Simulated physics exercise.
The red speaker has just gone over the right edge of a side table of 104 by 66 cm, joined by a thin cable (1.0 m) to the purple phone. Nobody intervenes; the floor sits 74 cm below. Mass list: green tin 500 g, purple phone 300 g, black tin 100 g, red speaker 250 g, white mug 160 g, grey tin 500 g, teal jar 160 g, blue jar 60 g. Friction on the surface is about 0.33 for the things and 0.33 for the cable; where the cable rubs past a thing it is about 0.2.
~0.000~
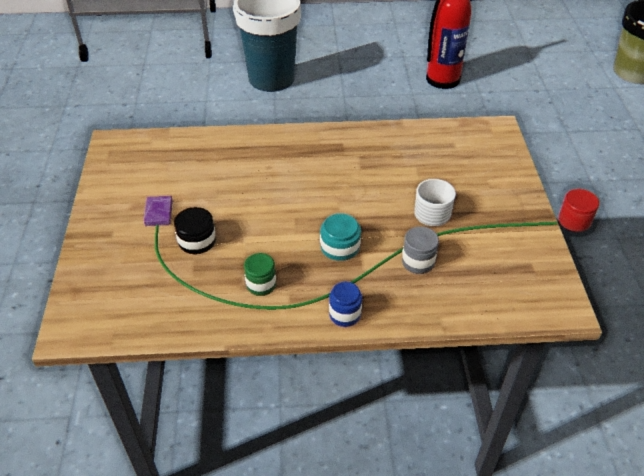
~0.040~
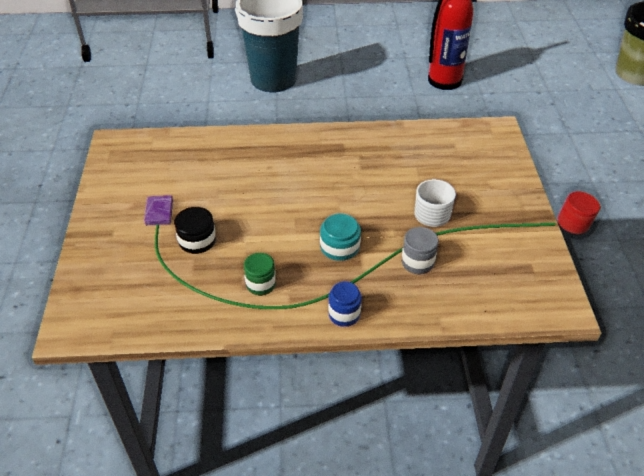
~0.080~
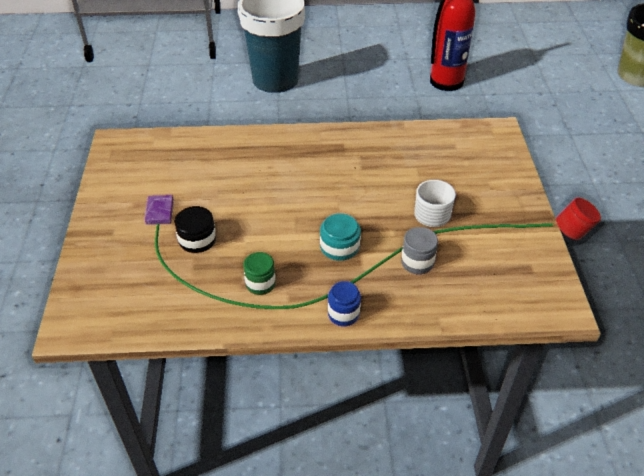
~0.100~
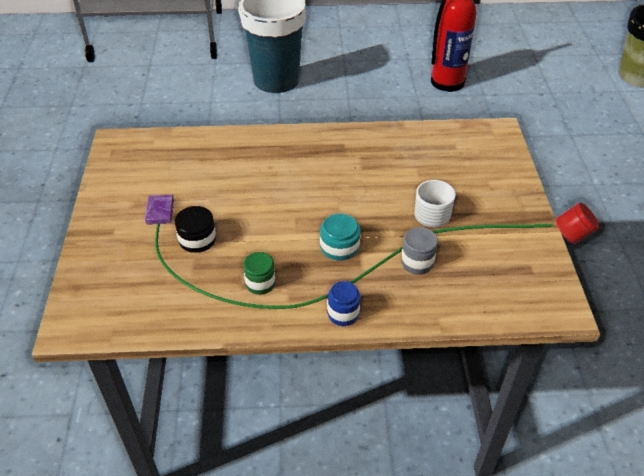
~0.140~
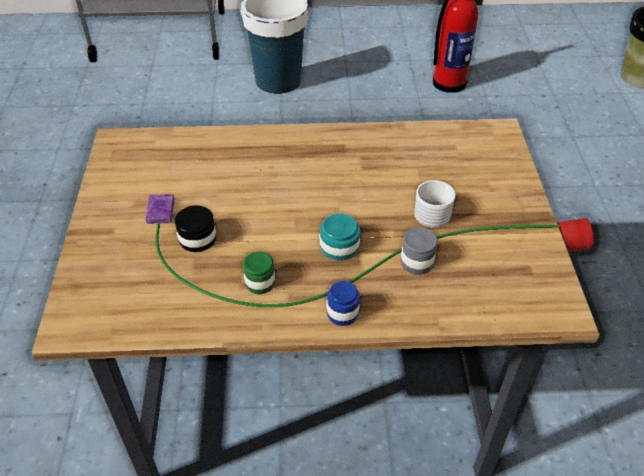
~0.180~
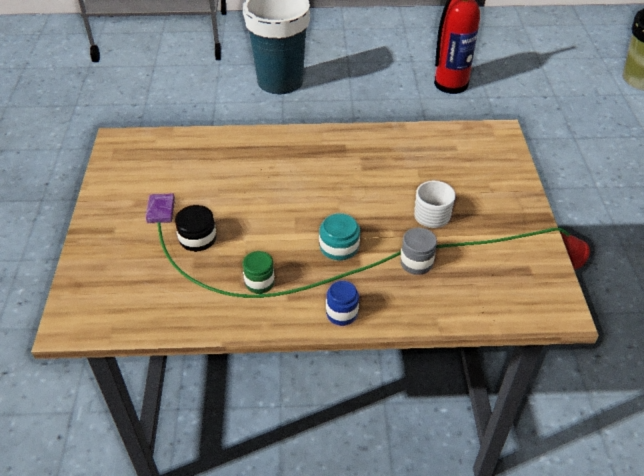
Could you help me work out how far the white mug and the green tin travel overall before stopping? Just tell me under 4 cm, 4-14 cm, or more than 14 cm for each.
The white mug goes under 4 cm, the green tin goes under 4 cm.
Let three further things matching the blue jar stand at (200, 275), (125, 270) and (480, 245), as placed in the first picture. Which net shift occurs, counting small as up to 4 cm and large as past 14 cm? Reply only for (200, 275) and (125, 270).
In turn: Large, small.
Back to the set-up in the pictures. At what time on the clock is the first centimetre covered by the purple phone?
For the purple phone, 0.26 seconds.
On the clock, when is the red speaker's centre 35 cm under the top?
Answer: Not at all.
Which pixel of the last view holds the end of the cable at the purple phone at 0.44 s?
Somewhere about (190, 236) in the final view.
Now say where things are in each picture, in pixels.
The first frame shows white mug (436, 192); green tin (259, 263); cable runs through (512, 225) (246, 306) (163, 264).
The second frame shows red speaker (583, 202); cable runs through (511, 226) (163, 264).
The third frame shows red speaker (578, 219); cable runs through (508, 226) (163, 263).
The fourth frame shows red speaker (578, 223); cable runs through (508, 226) (163, 262).
The fifth frame shows red speaker (574, 235); cable runs through (513, 227) (164, 262).
The sixth frame shows white mug (436, 193); green tin (258, 261); cable runs through (534, 234) (347, 274) (170, 260).
By 0.4 s, the cable's tail end at (190, 236); green tin 2 cm off its start, red speaker over the edge, purple phone 7 cm off its start.
By 0.7 s, the cable's tail end at (194, 240); green tin 2 cm off its start, purple phone 8 cm off its start, black tin 5 cm off its start.
By 0.9 s, the cable's tail end at (194, 240); green tin 2 cm off its start at (262, 253), purple phone 8 cm off its start at (180, 226), black tin 5 cm off its start at (217, 211).
By 1.2 s, the cable's tail end at (194, 240); green tin 2 cm off its start, purple phone 8 cm off its start, red speaker over the edge.
By 2.4 s, the cable's tail end at (194, 240); green tin 2 cm off its start at (262, 253), white mug 0 cm off its start at (436, 194), red speaker over the edge, purple phone 8 cm off its start at (180, 226).
